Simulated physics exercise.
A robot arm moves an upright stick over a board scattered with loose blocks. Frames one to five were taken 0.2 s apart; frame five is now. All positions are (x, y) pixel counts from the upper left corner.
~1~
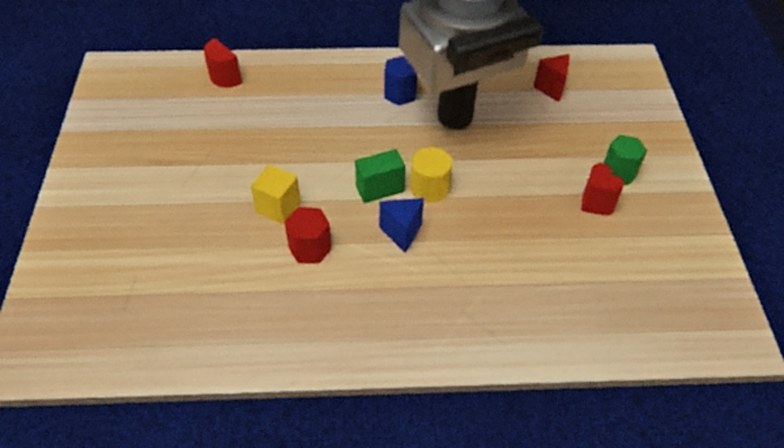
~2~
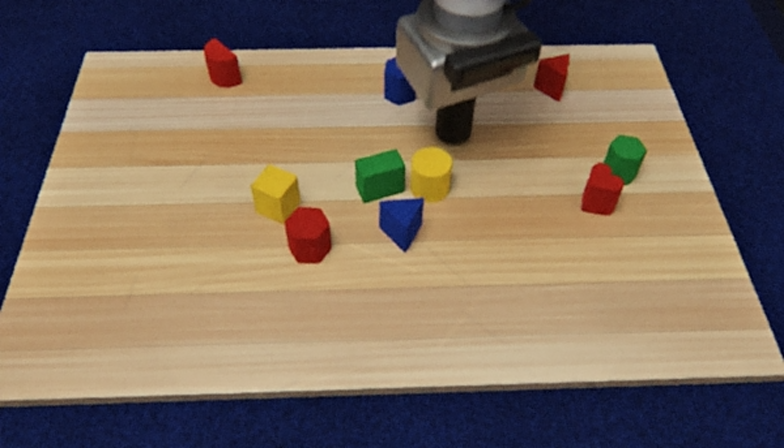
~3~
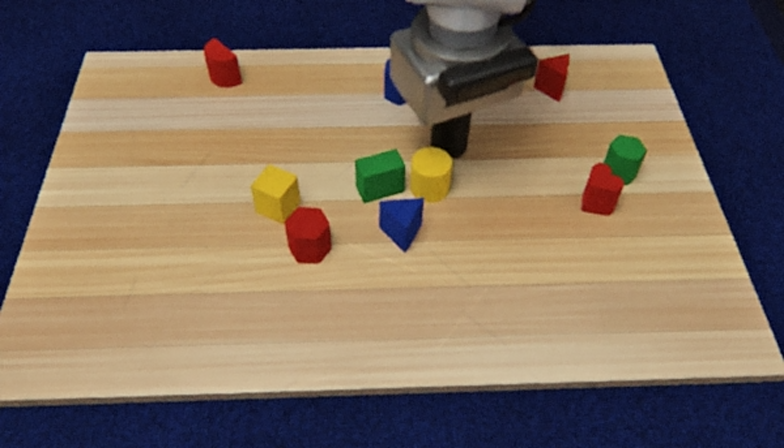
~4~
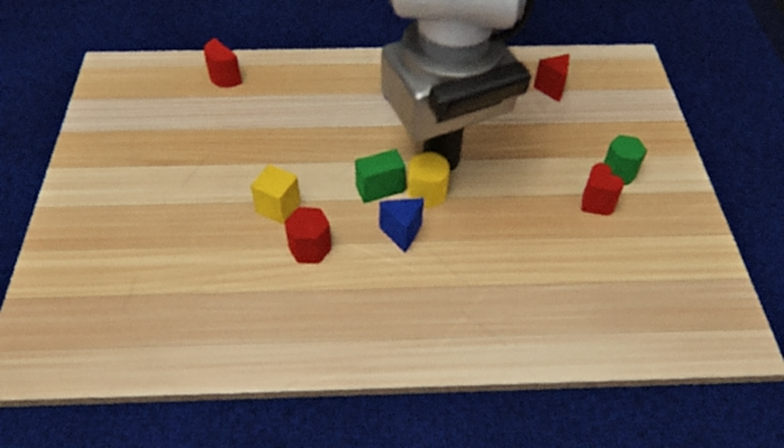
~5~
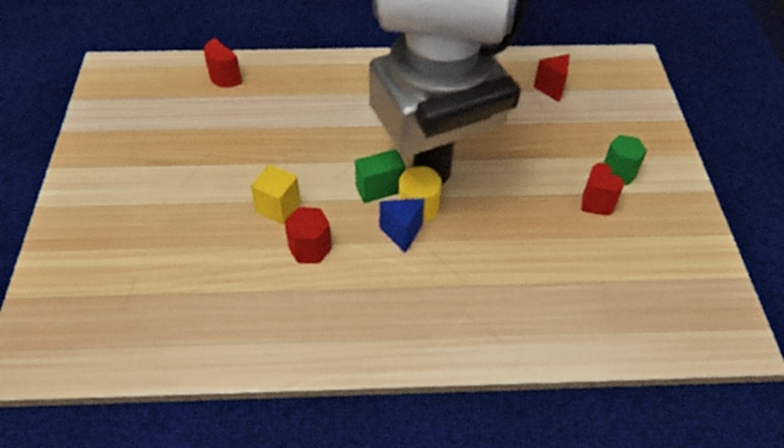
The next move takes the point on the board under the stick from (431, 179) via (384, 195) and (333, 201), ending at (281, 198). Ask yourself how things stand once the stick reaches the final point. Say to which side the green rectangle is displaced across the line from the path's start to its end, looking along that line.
Its shift is rightward.
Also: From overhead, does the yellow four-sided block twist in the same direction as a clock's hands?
No, I don't think so.
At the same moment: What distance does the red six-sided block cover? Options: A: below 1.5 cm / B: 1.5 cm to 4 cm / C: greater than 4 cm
A: Below 1.5 cm.
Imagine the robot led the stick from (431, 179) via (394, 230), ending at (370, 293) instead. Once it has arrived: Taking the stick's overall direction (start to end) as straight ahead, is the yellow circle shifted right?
No
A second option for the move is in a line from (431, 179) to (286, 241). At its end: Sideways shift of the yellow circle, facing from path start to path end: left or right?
The yellow circle is shifted sideways to the left, facing along the path from start to end.
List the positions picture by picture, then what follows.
The first frame shows stick tip at (455, 117); block tops, yellow four-sided block at (274, 181); red six-sided block at (307, 222); green rectangle at (380, 162); blue triangular piece at (403, 208); yellow circle at (432, 161).
The second frame shows stick at (453, 131); blocks unchanged.
The third frame shows stick at (449, 146); blocks unchanged.
The fourth frame shows stick at (441, 160); yellow circle at (429, 166).
The fifth frame shows stick at (432, 173); yellow four-sided block at (274, 181); red six-sided block at (307, 222); green rectangle at (380, 162); blue triangular piece at (403, 209); yellow circle at (421, 181).
The first path, step by step. One third of the way, stick at (384, 188); green rectangle at (341, 167), turned 25° clockwise; blue triangular piece at (403, 223), turned 20° clockwise; yellow circle at (407, 196).
Two thirds of the way, stick at (331, 195); green rectangle at (292, 161), turned 50° clockwise; blue triangular piece at (403, 223), turned 20° clockwise; yellow circle at (407, 196).
At the end, stick at (280, 191); yellow four-sided block at (241, 187), turned 40° anticlockwise; red six-sided block in place; green rectangle at (254, 145), turned 85° clockwise; blue triangular piece at (403, 223), turned 20° clockwise; yellow circle at (407, 196).
